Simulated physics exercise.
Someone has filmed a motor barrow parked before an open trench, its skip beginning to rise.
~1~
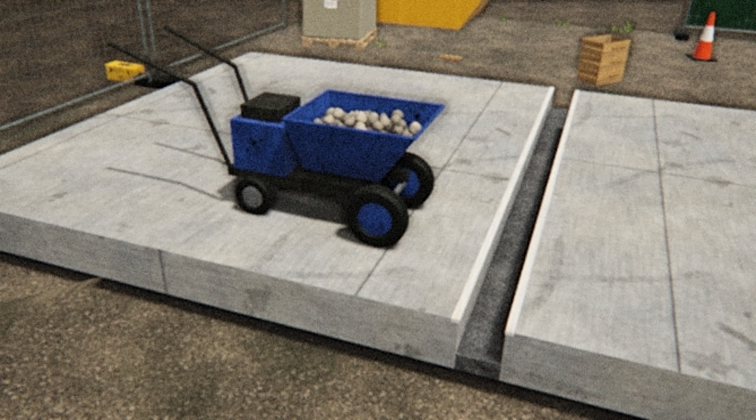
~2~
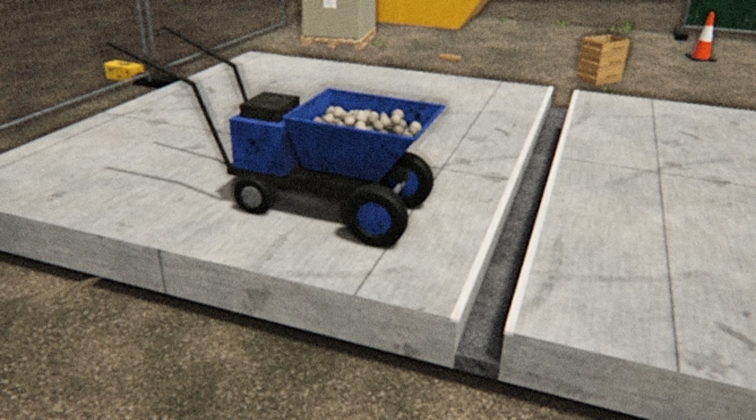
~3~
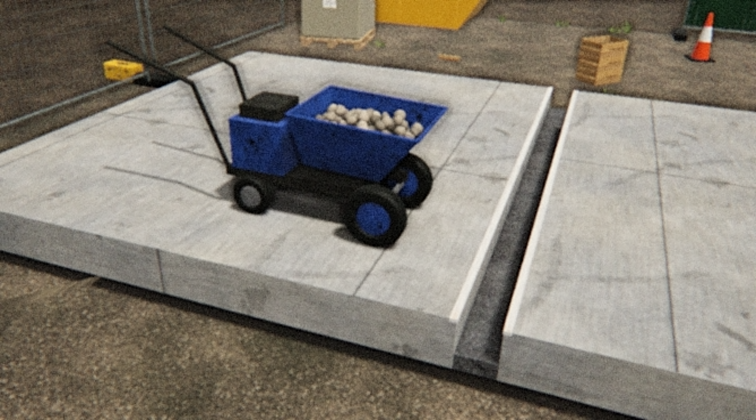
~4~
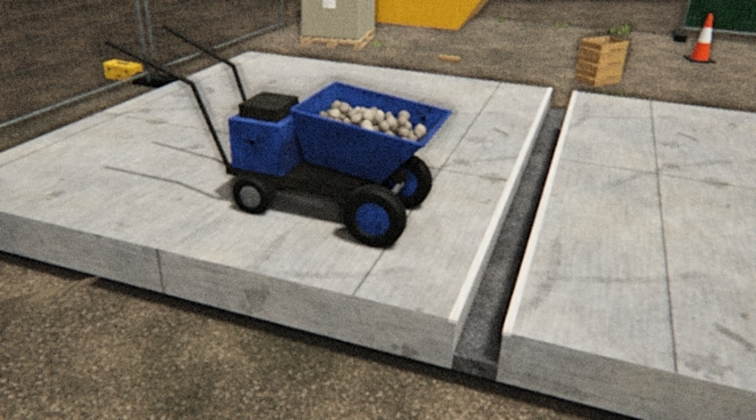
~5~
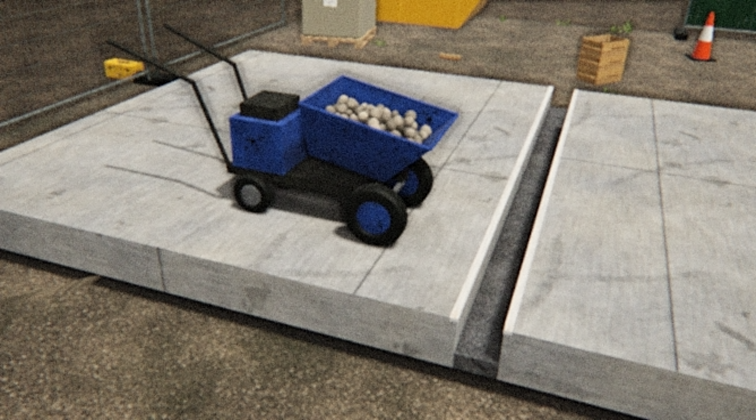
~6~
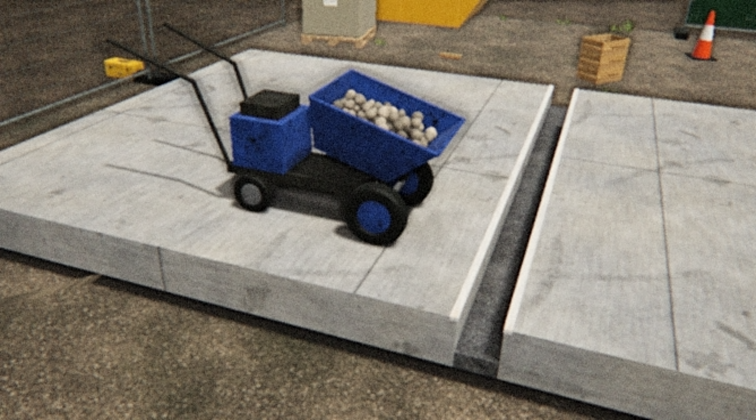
A blue motor barrow with black handles and wheels stands on a pale concrete slab, seen from slightly above and to one side, with a narrow dark trench to its right. Behind are a wire fence, a yellow container, a wooden crate and an orange cone. The skip, loaded with pale rounded stones, sits level, then tilts gradually toward the right while the wheels and camera stay still.
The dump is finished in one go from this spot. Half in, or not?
The trench takes the larger part.
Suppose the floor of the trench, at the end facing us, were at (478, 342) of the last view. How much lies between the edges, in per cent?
About 70 per cent.
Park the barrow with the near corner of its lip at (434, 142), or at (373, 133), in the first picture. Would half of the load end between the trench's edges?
At the first place most of it, at the second below a half.
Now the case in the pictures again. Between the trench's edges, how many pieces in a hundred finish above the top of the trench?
Roughly 15 in a hundred.
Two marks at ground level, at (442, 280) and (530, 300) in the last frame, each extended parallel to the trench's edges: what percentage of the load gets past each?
In turn 100 and 0 in a hundred.
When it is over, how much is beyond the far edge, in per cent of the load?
Close to 5 per cent.
Soon after the last picture, skip tipped steeply; all in the skip.
A little later, skip tipped steeply; nearly all in the skip; a stray few short of the trench; a small part in or heaped over the trench.
Later still, skip tipped right over; about a quarter in the skip; a stray few short of the trench; about two thirds in or heaped over the trench; a stray few beyond it.
By the end, skip tipped right over; a small part in the skip; a small part short of the trench; most in or heaped over the trench; a small part beyond it.
